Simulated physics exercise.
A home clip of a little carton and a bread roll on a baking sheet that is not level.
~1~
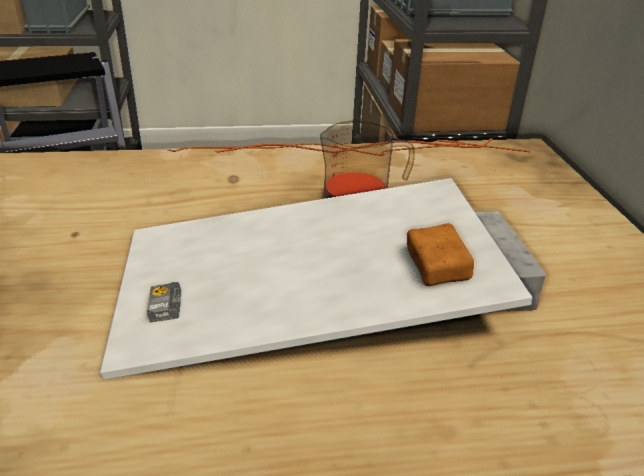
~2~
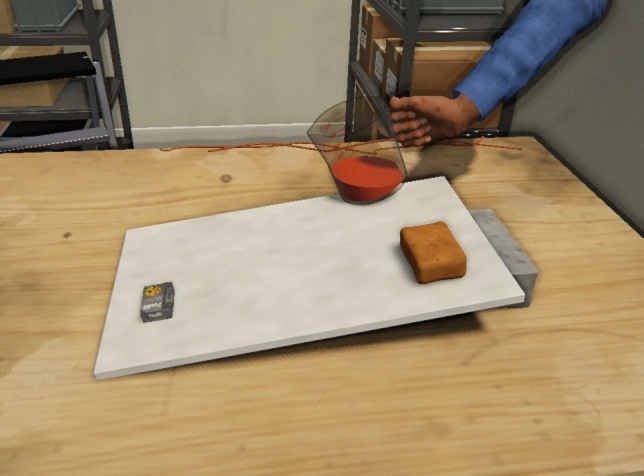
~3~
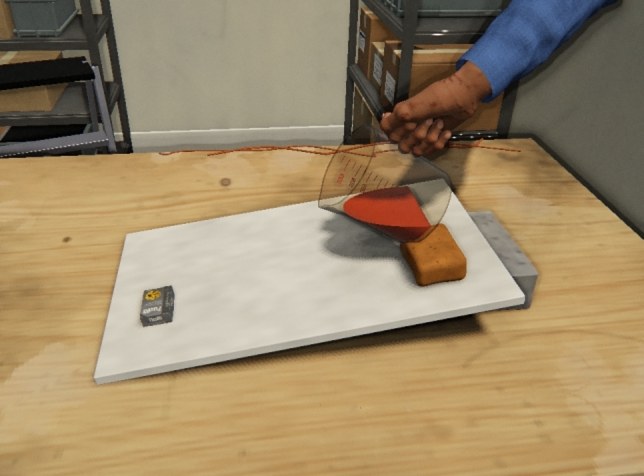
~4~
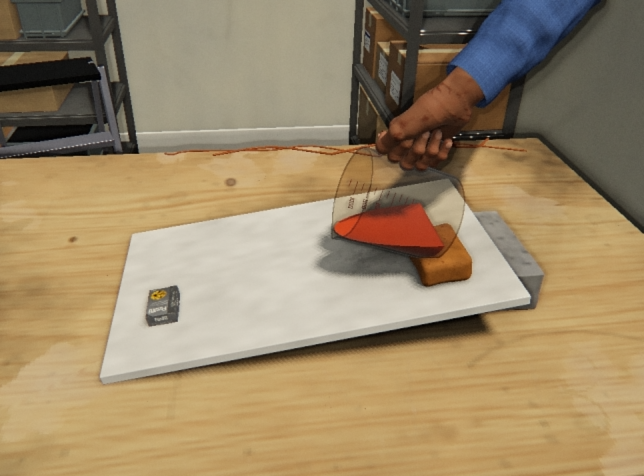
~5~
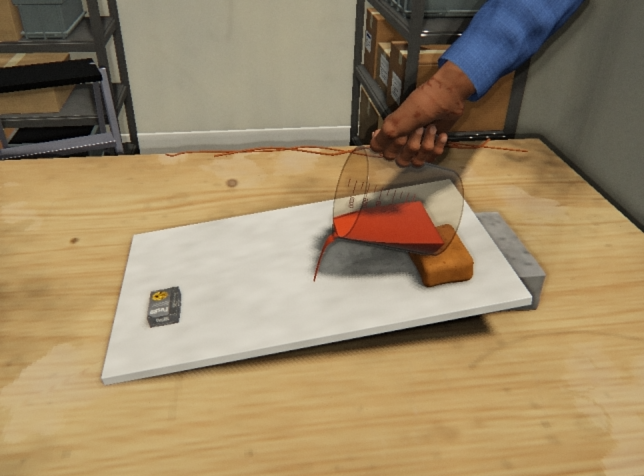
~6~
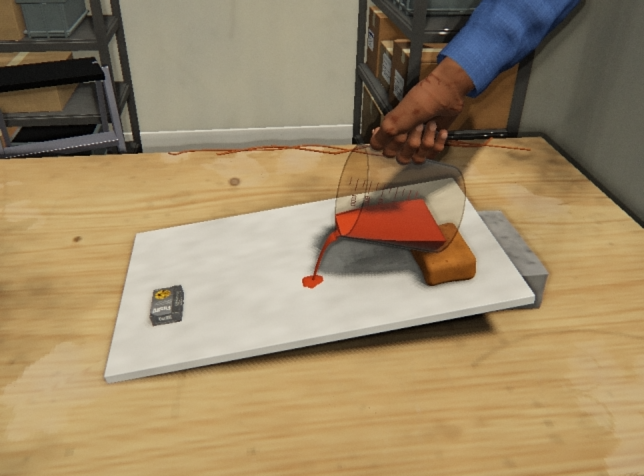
A blue-sleeved arm reached in, lifted a clear jug of red liquid over a tilted white board holding a small carton and a brown roll, and tipped it left until a thin stream landed mid-board.
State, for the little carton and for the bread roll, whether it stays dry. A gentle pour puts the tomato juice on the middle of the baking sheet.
On the left the little carton: No, it gets wet. On the right the bread roll: Yes, it stays dry.
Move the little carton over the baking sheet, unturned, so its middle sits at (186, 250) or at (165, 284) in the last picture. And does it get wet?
Option one leaves it free of the spill; option two leaves it sitting in the spill.
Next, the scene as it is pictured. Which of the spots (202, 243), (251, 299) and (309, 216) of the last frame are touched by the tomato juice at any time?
Going through them: Spill-free for the first, spilled on for the next, spill-free for the last.
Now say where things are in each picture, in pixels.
In the first picture, the baking sheet slopes down to the left; jug (357, 165) nearly empty; little carton (165, 301); bread roll (439, 253).
In the second picture, jug (361, 149) tipped 20° with all of its load; little carton (158, 302).
In the third picture, jug (383, 185) tipped 55° with all of its load; bread roll (432, 254).
In the fourth picture, the baking sheet slopes down to the left; jug (394, 205) tipped 70° with all of its load; little carton (163, 305).
In the fifth picture, the first of it lands; jug (394, 202) tipped 75° with all of its load; bread roll (438, 254).
In the sixth picture, the first of it lands; jug (395, 200) tipped 75° with all of its load; little carton (167, 305); bread roll (441, 253).
A moment on, it runs down to the left; the little carton is reached; the bread roll is untouched.
Further on, it runs down to the left and off the end; the little carton is reached; the bread roll is untouched.
When it is over, it runs down to the left and off the end; the little carton is reached; the bread roll is untouched.
